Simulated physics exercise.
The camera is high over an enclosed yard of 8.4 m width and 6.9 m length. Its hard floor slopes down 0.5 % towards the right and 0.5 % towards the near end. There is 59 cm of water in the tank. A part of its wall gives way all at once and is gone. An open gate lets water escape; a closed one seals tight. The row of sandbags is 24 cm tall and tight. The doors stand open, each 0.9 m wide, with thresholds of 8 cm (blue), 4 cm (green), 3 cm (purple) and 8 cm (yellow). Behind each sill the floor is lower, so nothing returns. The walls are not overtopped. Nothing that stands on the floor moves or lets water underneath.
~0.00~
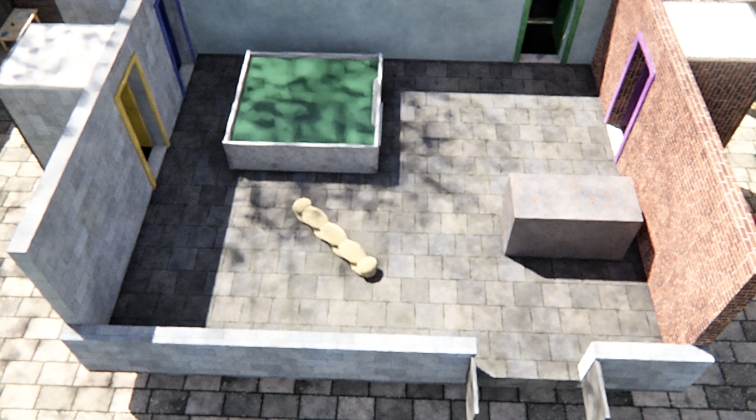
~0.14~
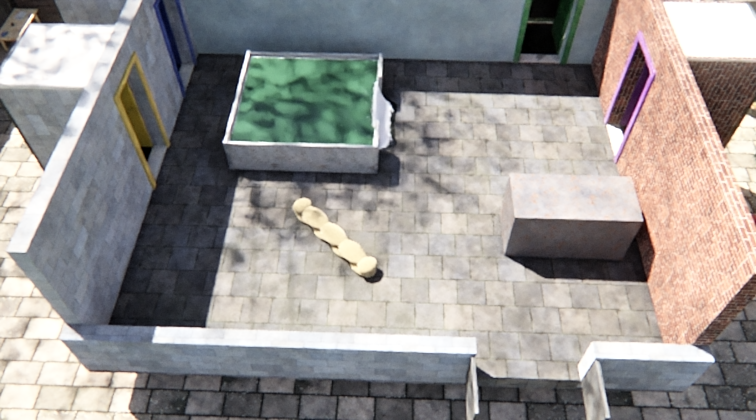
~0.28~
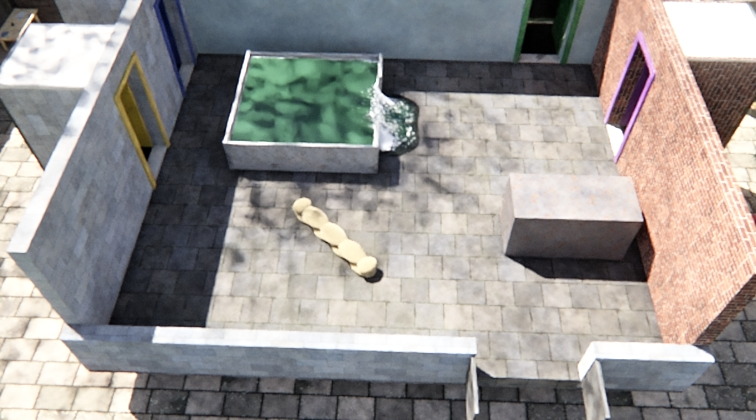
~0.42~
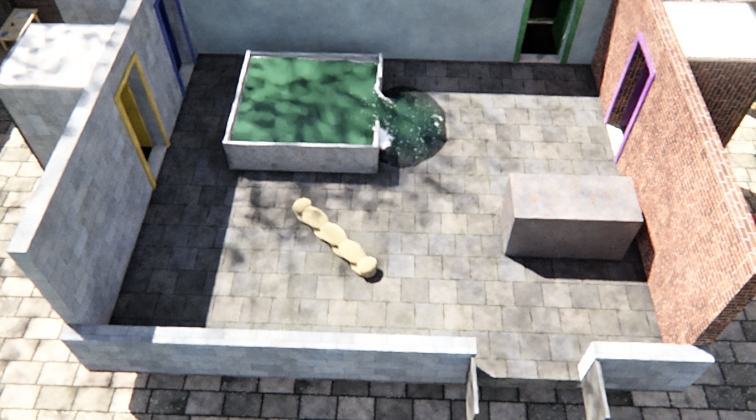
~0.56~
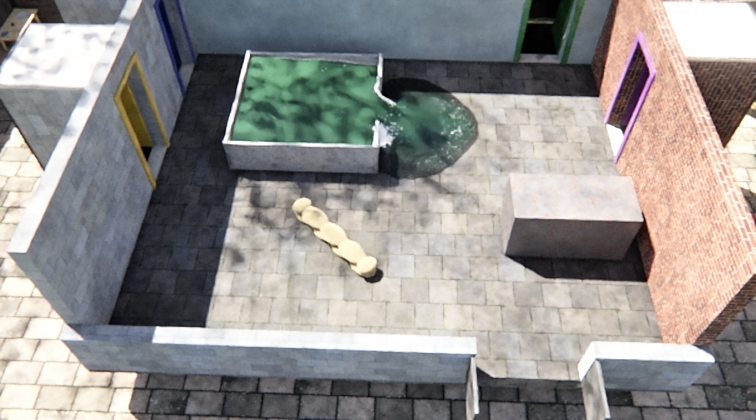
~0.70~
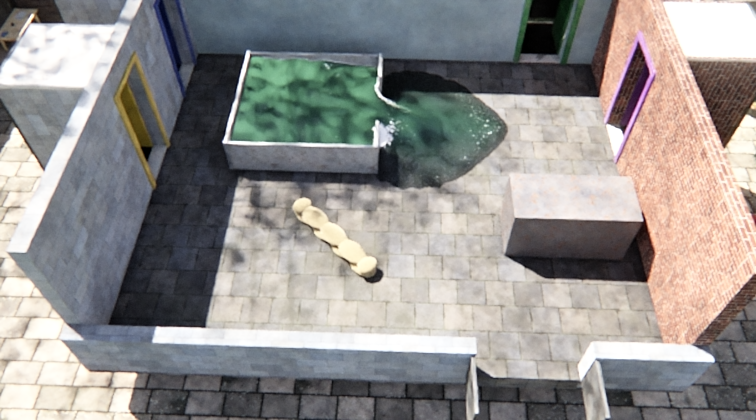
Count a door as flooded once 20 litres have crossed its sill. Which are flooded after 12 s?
Within that time: At the blue door it does not reach the limit; at the green door it goes over the limit; at the purple door it passes the limit; at the yellow door it stays under the limit.
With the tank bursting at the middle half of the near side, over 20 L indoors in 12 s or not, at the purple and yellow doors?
Then: Purple below, yellow not over.
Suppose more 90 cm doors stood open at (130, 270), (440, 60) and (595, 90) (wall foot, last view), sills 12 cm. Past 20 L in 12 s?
In that order: Under, not over, over.
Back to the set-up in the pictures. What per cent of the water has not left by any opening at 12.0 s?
Roughly 72 in a hundred.
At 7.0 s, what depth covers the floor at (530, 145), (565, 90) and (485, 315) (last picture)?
In that order: 14, 14 and 4 cm.
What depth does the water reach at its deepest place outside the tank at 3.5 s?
About 26 cm.
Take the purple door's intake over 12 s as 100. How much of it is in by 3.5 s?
About 30 per cent.
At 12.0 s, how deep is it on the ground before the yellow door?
Roughly 0.0 cm deep.
After 1.4 s water covers 25 % of the floor and is deepest (35 cm) near (388, 125); blue door not reached, green door not reached, purple door 4 cm at the sill, 0 L in, yellow door not reached.
After 2.2 s water covers 35 % of the floor and is deepest (32 cm) near (388, 125); blue door not reached, green door 9 cm at the sill, 4 L in, purple door 11 cm at the sill, 50 L in, yellow door not reached.
After 3.5 s water covers 40 % of the floor and is deepest (26 cm) near (585, 71); blue door not reached, green door 14 cm at the sill, 32 L in, purple door 22 cm at the sill, 184 L in, yellow door not reached.
After 7.0 s water covers 50 % of the floor and is deepest (19 cm) near (600, 212); blue door not reached, green door 12 cm at the sill, 173 L in, purple door 14 cm at the sill, 461 L in, yellow door not reached.
After 12.0 s water covers 75 % of the floor and is deepest (12 cm) near (590, 211); blue door not reached, green door 9 cm at the sill, 321 L in, purple door 10 cm at the sill, 640 L in, yellow door not reached.
